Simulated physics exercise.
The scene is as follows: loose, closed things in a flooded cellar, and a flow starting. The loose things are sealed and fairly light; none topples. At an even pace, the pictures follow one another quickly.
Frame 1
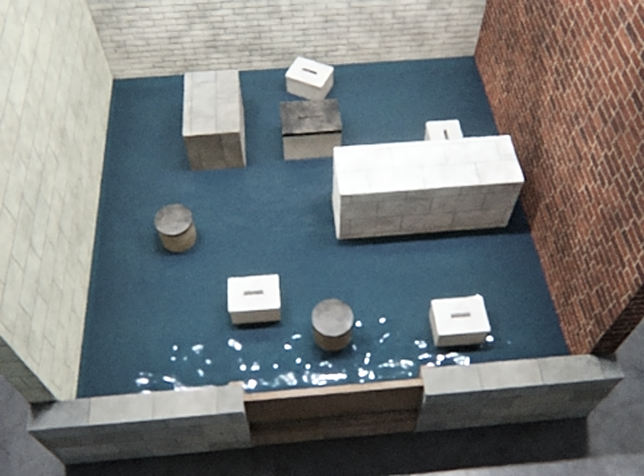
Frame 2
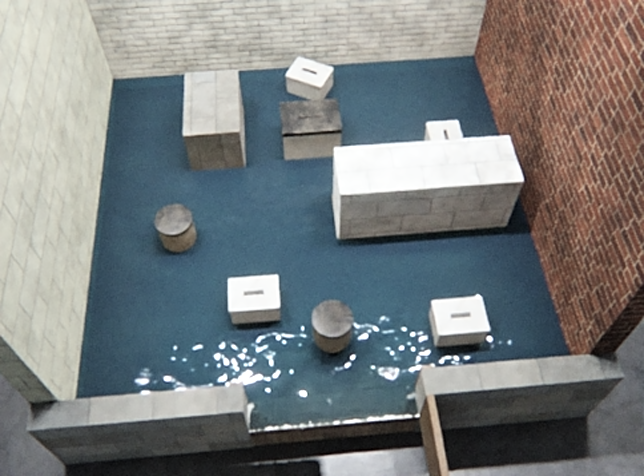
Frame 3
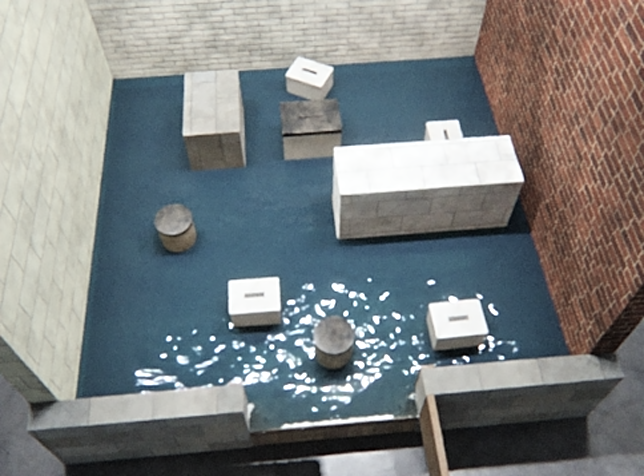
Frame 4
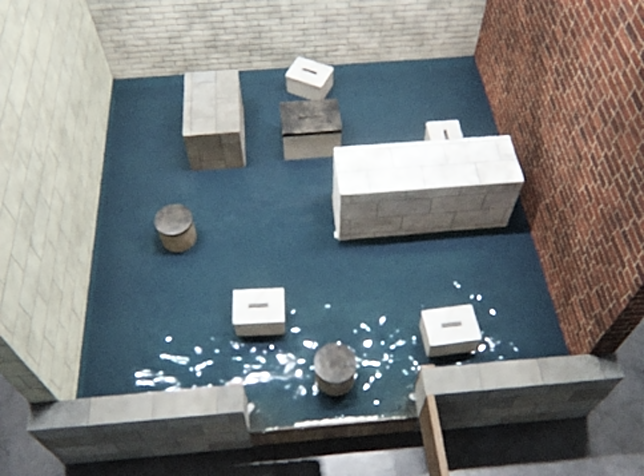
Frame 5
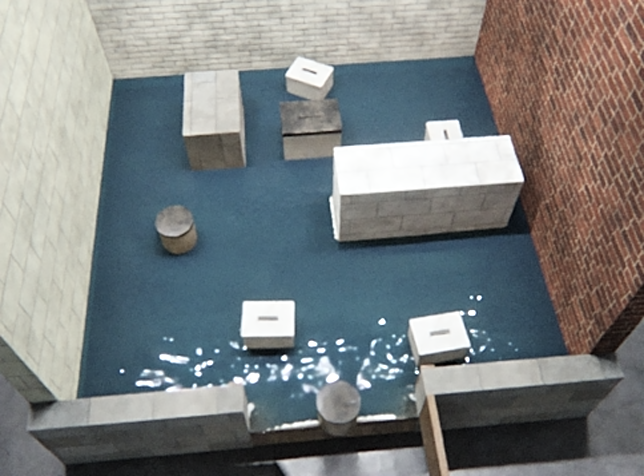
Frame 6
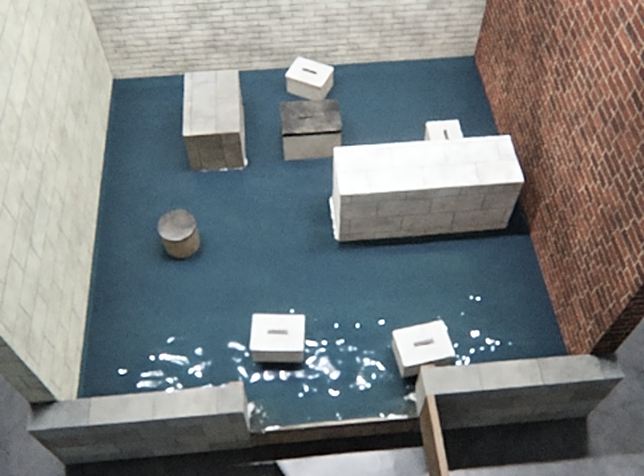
The footage shows boxes and cylinders in a flooded, walled space as a gate in the front wall swings open; the nearest cylinder drifts through the gap and out of view, while two white boxes shift slightly toward the opening.
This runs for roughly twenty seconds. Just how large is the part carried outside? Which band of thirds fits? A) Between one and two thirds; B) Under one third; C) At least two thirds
Option C: At least two thirds.
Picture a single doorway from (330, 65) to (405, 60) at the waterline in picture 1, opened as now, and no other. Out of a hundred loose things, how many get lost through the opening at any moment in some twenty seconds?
My guess is close to 40 percent.
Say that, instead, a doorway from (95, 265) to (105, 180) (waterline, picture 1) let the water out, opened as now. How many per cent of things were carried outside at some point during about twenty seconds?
I reckon close to 60 per cent.
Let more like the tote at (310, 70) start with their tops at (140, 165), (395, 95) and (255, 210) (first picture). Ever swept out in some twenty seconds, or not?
In that order: Out, kept in, carried outside.
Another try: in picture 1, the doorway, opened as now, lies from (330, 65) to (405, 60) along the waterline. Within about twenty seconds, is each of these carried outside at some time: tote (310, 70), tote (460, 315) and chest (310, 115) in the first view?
Taking them in turn, the first is flushed away, the second is held back and the third is flushed away.
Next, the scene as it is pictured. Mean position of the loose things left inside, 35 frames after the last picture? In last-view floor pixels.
Their average sits at about pixel (376, 152).
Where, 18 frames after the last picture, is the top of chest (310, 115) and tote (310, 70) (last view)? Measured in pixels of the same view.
Roughly (284, 300) and roughly (284, 91).
A moment on, 3 of 7 are out; 4 afloat.
Next, 4 of 7 are out; 3 afloat.
Later, 5 of 7 are out; 2 afloat.
In the end, 5 of 7 are out; 2 afloat.
